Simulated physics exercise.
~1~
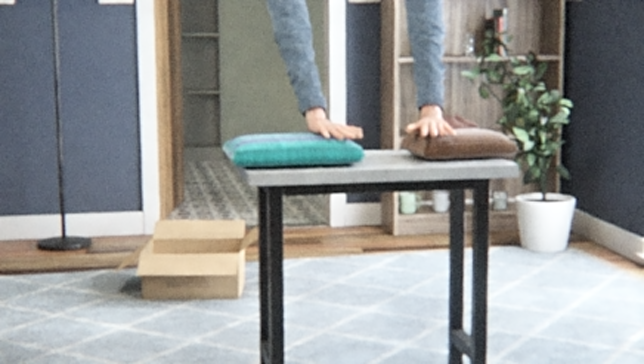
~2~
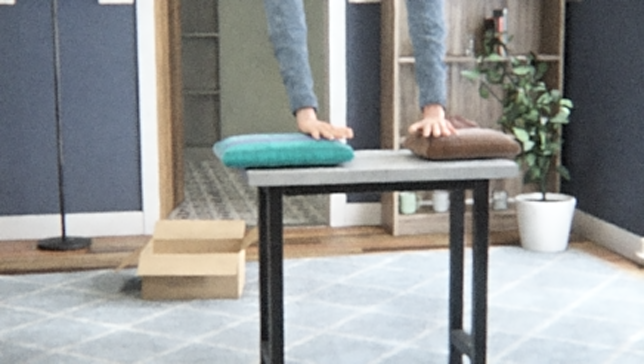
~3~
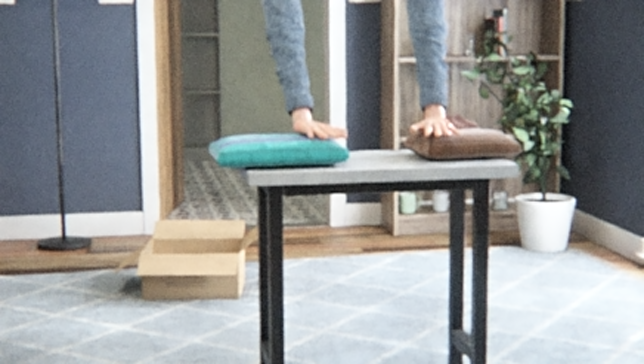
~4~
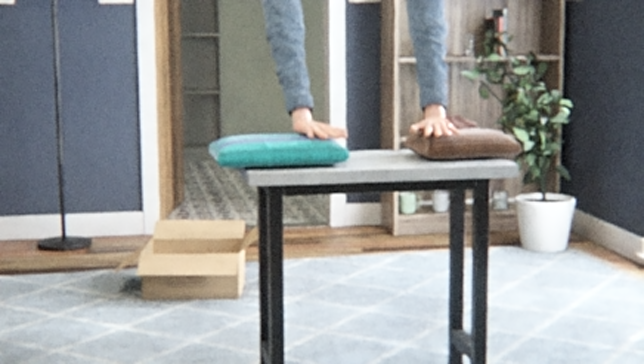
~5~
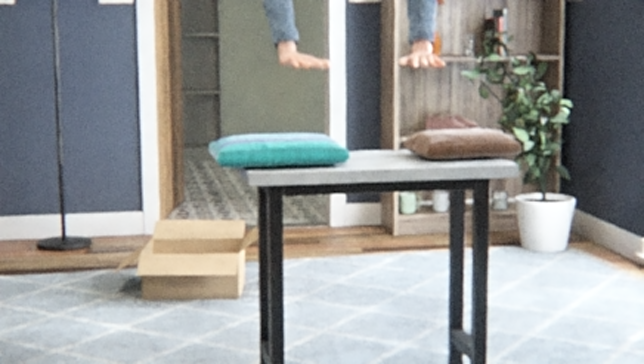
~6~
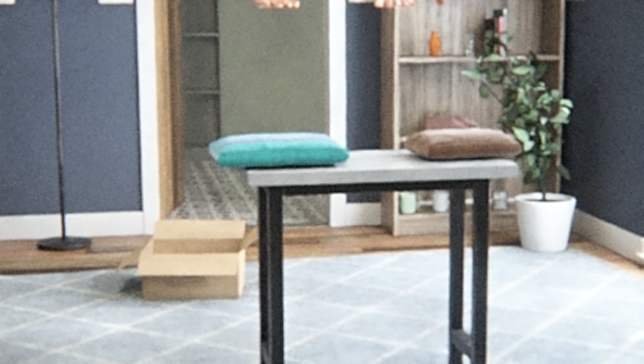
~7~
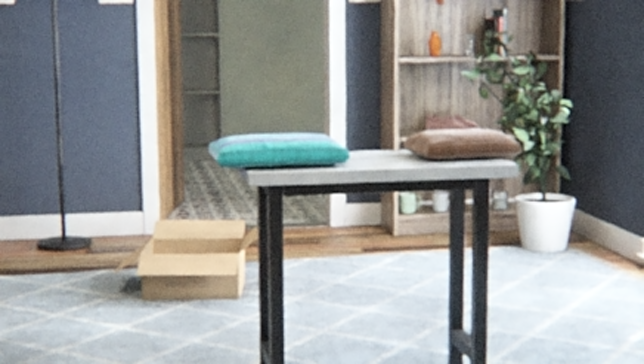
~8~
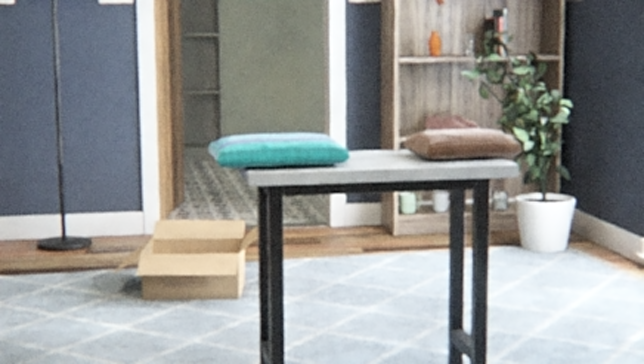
A turquoise folded blanket slides slightly left under a hand on a small grey-topped table, while another hand rests on a soft brown bag at the right end. Both hands lift away out of view, and the two items stay on the table, jutting over its ends.
